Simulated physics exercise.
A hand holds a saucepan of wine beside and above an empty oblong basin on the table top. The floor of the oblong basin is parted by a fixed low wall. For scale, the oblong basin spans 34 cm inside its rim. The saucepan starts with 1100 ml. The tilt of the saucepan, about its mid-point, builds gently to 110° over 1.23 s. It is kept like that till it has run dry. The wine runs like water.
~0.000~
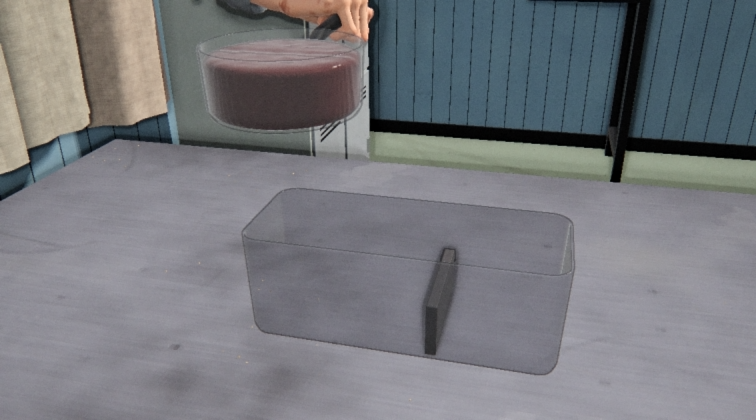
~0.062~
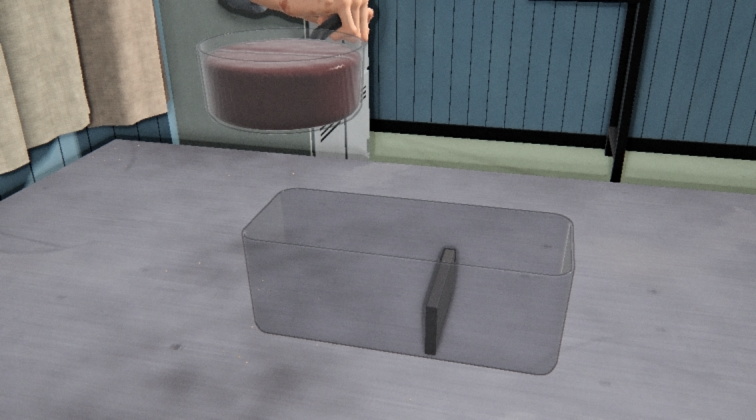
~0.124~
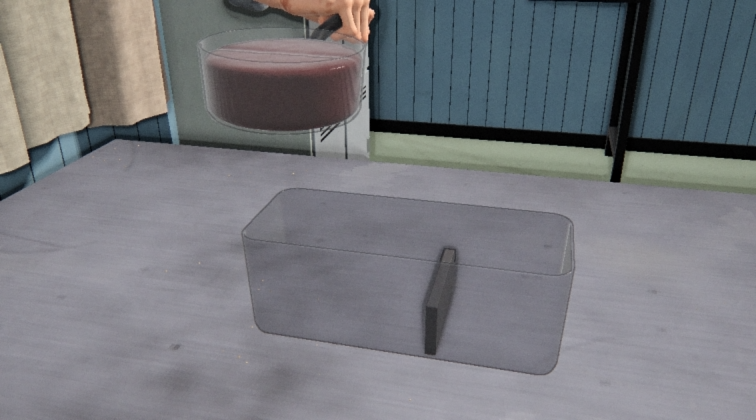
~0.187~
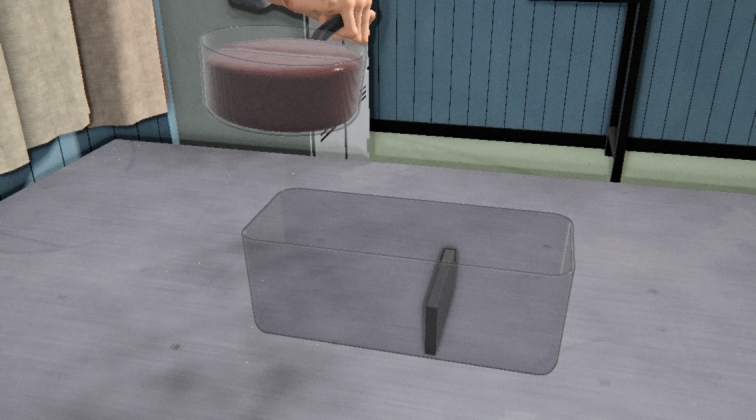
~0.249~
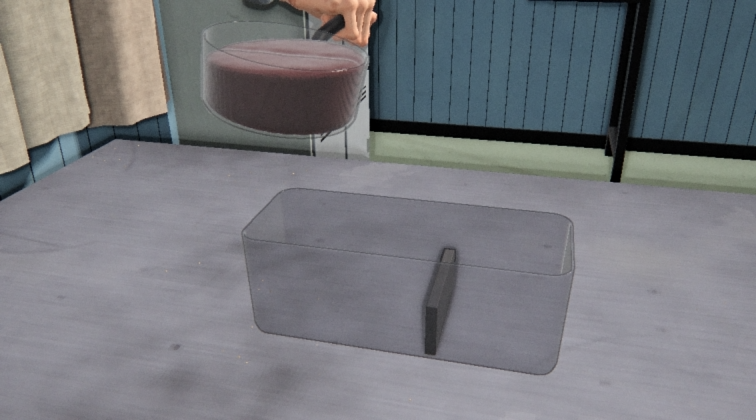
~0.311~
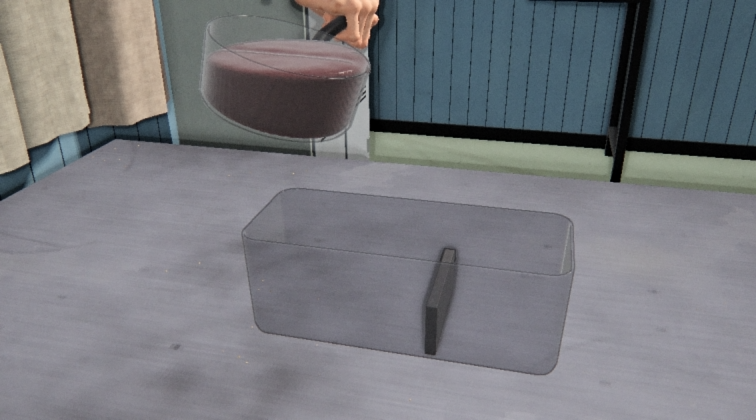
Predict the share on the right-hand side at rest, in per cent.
Roughly 33 per cent is past the wall.
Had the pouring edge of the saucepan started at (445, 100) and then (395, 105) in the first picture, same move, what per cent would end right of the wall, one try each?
First 75, then 55 per cent.
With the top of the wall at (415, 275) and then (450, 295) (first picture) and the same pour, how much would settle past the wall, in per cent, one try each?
First 60, then 30 per cent.
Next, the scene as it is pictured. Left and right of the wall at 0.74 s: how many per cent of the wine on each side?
Some 12 per cent left and 14 right.
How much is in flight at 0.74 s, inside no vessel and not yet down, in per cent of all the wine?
About 38 per cent.
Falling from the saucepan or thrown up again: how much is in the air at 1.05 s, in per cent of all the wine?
About 6 per cent.
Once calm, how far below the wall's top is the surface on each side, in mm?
Some 32 mm on the left and 38 mm on the right.
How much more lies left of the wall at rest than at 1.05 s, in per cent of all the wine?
About 8 per cent.
After 0.74 s the tilt is 72° and 34 per cent is still to pour, 11 is left of the wall and 15 right of it.
After 1.05 s the tilt is 104° and 5 per cent is still to pour, 55 is left of the wall and 33 right of it.
After 1.38 s the tilt is 110° and 0 per cent is still to pour, 63 is left of the wall and 33 right of it.
After 1.73 s the tilt is 110° and 0 per cent is still to pour, 63 is left of the wall and 33 right of it.
In the end 63 per cent lies left of the wall, 33 right of it and 4 outside.
